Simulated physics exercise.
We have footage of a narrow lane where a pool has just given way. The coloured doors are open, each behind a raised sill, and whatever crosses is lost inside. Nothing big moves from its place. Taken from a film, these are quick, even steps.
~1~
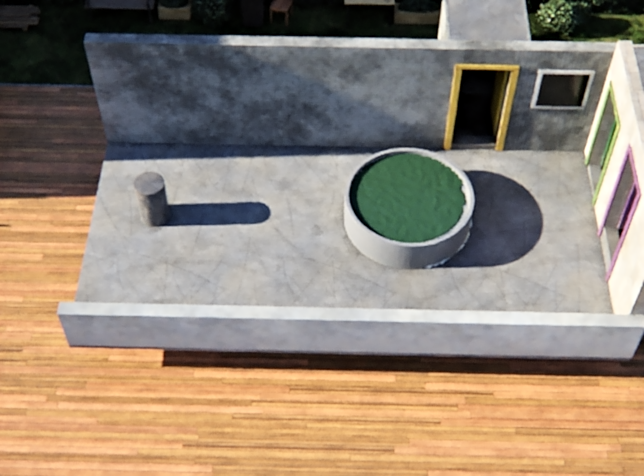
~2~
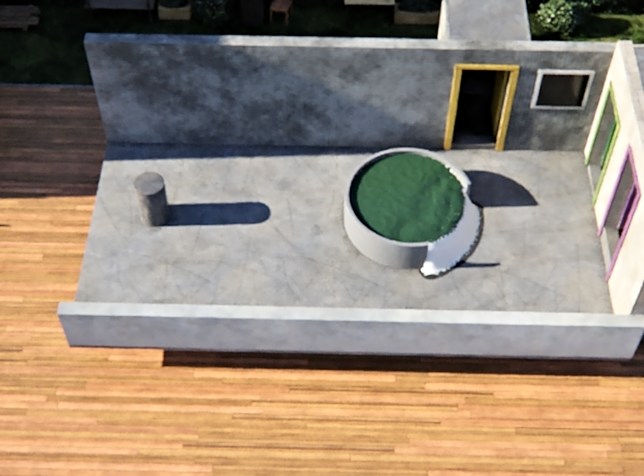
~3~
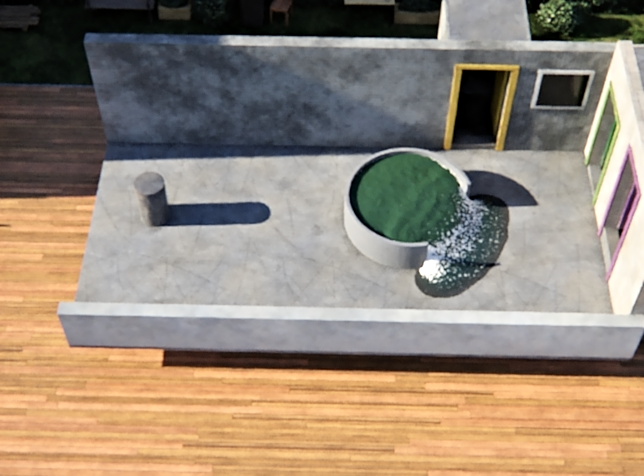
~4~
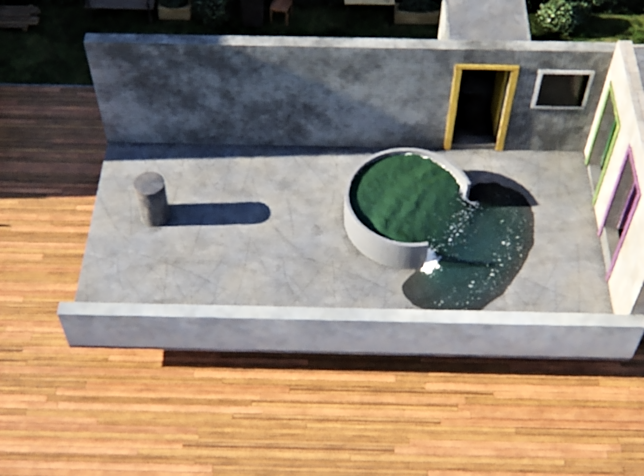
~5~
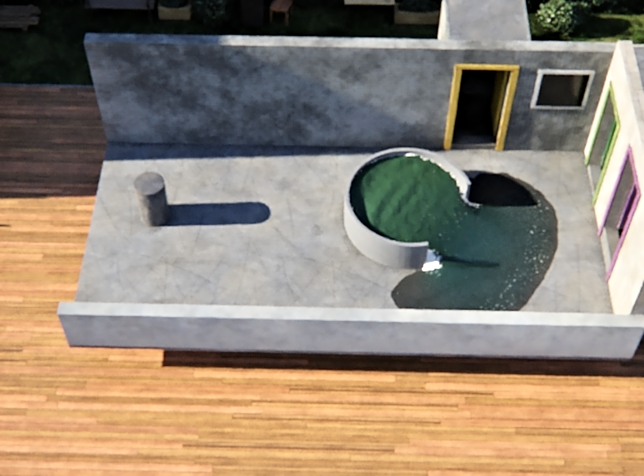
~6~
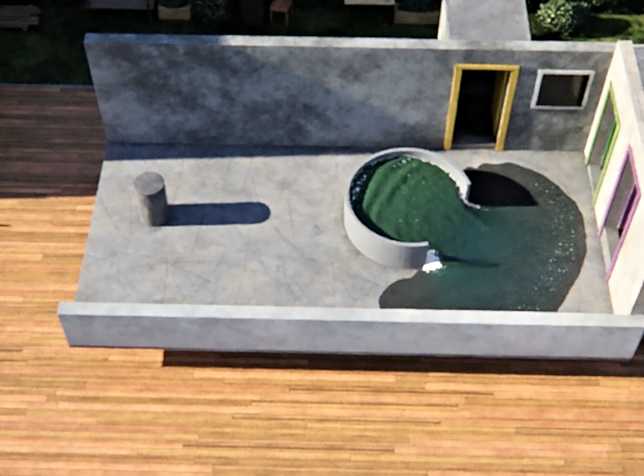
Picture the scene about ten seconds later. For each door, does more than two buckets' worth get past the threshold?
My prediction: The yellow door does not top two buckets, the purple door does not top two buckets, the green door tops two buckets.
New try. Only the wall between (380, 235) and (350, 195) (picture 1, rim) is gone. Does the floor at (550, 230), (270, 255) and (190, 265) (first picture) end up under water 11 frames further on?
Taking the three spots as listed, they end up spared, inundated and inundated.
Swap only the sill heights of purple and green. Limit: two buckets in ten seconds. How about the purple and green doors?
The purple one exceeds the limit; the green one falls short.
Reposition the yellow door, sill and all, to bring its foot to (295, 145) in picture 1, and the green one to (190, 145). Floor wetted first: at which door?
Answer: The purple one.
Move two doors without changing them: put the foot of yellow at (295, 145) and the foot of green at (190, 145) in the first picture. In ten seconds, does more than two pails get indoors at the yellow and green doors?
Result - the yellow door stays within limits while the green door stays within limits.
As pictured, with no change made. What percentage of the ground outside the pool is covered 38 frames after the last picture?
I reckon around 70 %.
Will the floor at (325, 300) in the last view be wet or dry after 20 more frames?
Lab note - point status: Swamped.
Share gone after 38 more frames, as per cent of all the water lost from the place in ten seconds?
It comes to around 25 per cent.
A moment on, water covers 30 % of the floor; the yellow door not reached, the purple door wet at the sill, nothing in, the green door under two buckets in.
Next, water covers 30 % of the floor; the yellow door wet at the sill, nothing in, the purple door wet at the sill, nothing in, the green door under two buckets in.
Then, water covers 40 % of the floor; the yellow door wet at the sill, nothing in, the purple door wet at the sill, nothing in, the green door over two buckets in.
Later, water covers 70 % of the floor; the yellow door wet at the sill, nothing in, the purple door wet at the sill, nothing in, the green door far over two buckets in.
In the end, water covers 100 % of the floor; the yellow door wet at the sill, nothing in, the purple door wet at the sill, nothing in, the green door far over two buckets in.
